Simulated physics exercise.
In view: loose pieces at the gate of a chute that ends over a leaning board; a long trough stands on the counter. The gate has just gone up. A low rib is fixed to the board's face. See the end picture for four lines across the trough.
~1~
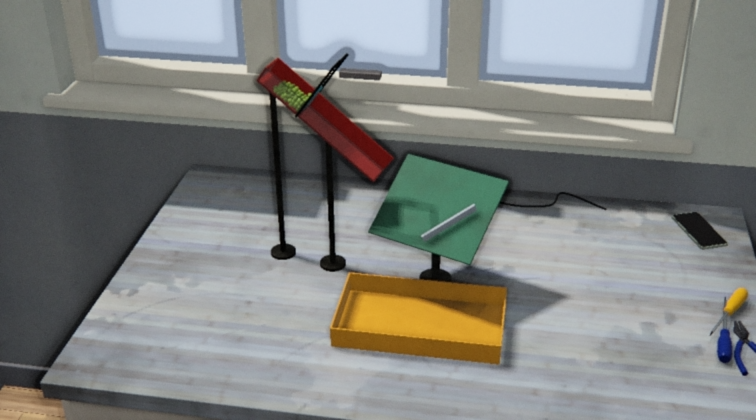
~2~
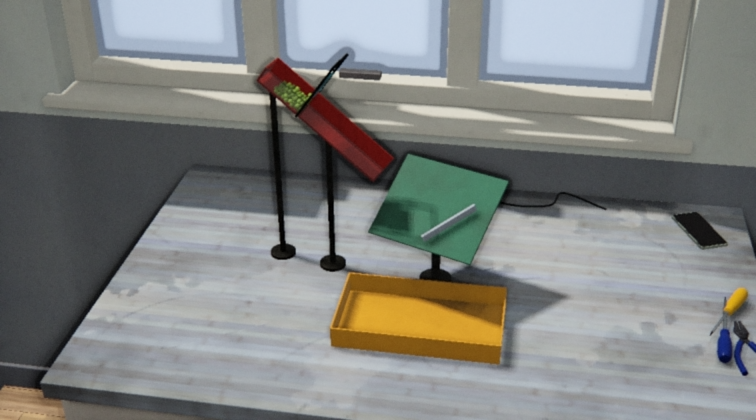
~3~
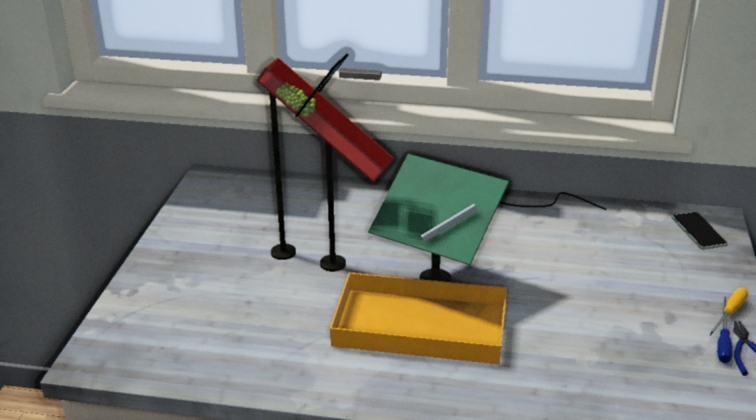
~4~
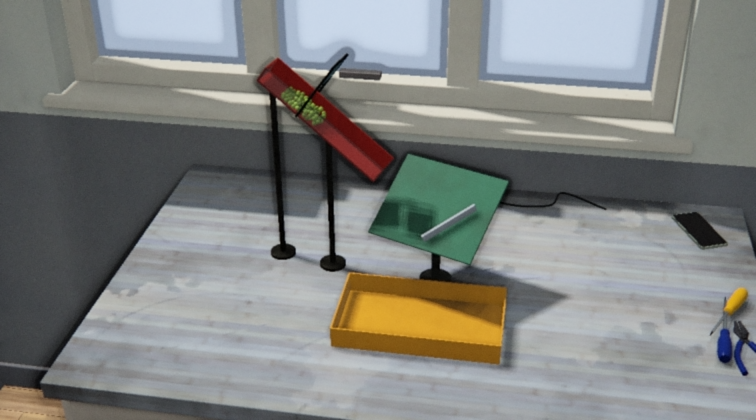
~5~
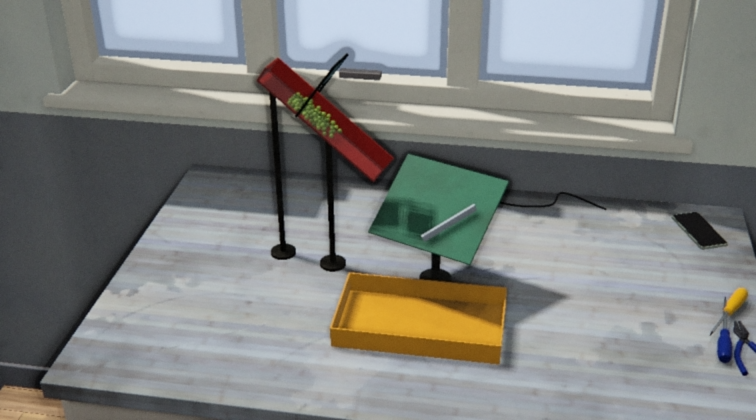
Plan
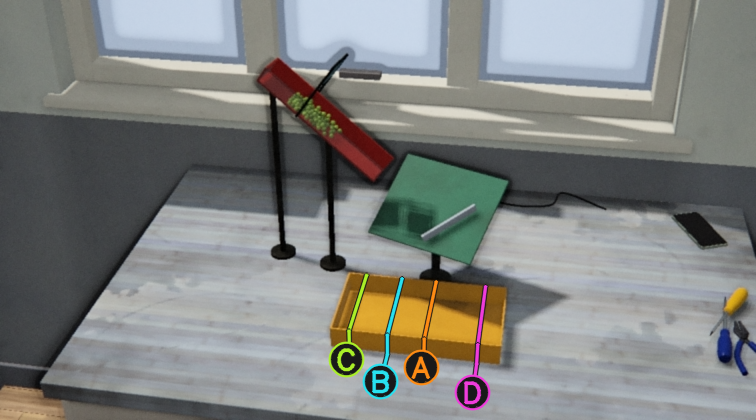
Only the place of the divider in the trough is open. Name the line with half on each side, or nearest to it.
Best: B.
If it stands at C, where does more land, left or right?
More lands on the right.
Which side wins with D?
More lands on the left.
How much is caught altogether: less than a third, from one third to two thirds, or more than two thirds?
About that: More than two thirds.
On the marked copy, line A crosses the front rim at (424, 338); line B crosses the front rim at (387, 334); line C crosses the front rim at (349, 330); line D crosses the front rim at (477, 343).
With A, of what is caught, nearly all on the left of the divider, a stray few on the right.
With B, of what is caught, about half on the left of the divider, about half on the right.
With C, of what is caught, a stray few on the left of the divider, nearly all on the right.
With D, of what is caught, all on the left of the divider, none on the right.
